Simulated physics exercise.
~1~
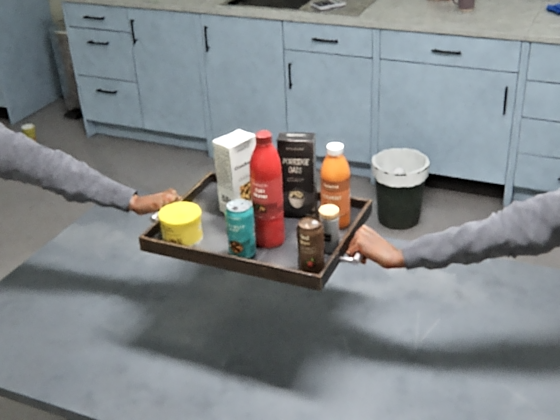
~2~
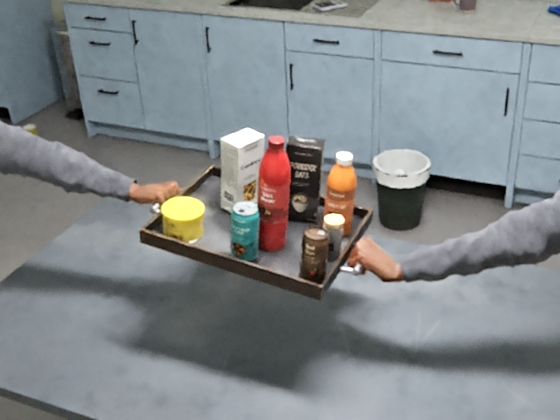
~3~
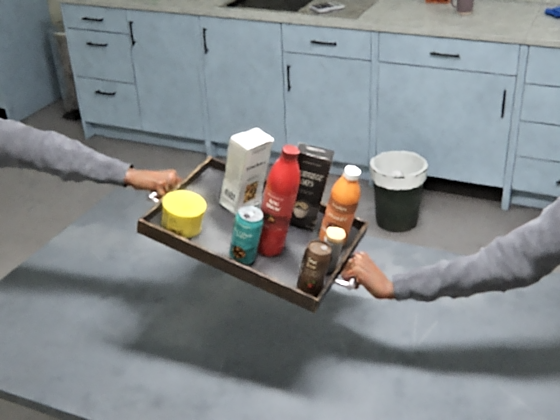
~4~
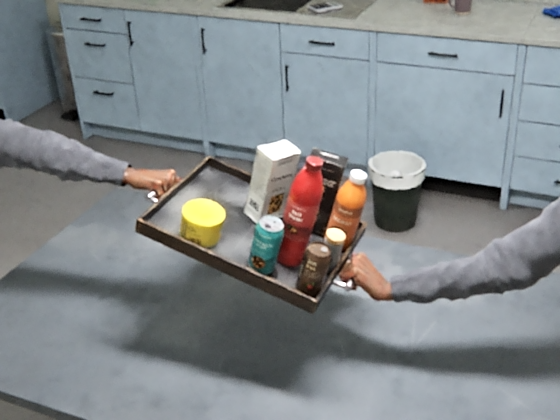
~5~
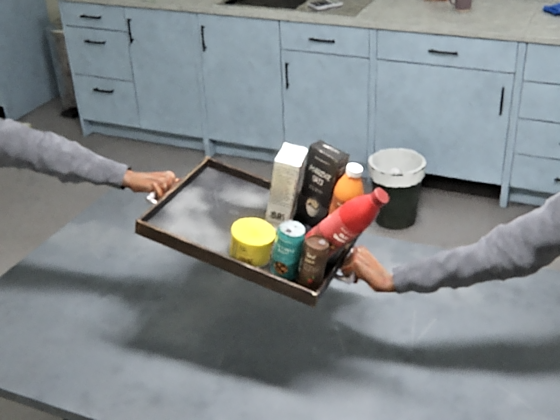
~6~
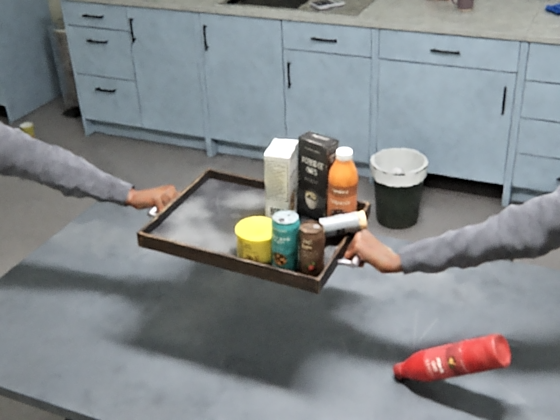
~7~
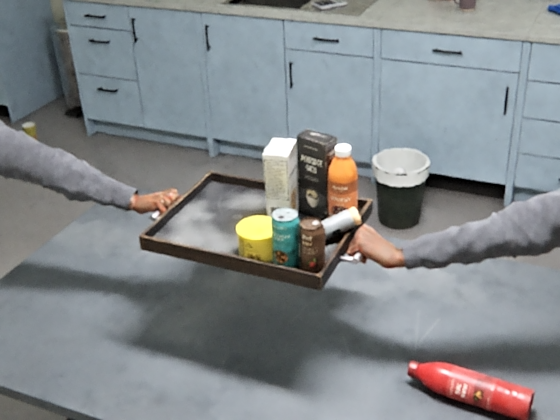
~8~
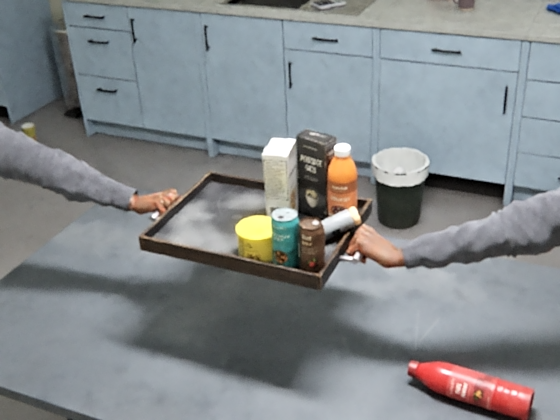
The clip shows two hands holding a tray of bottles, cans, cartons and a yellow tub, lowering its right side so items slide right and the red bottle tumbles onto the table; the tray levels, leaving the bottle lying there and a small shaker toppled aboard.
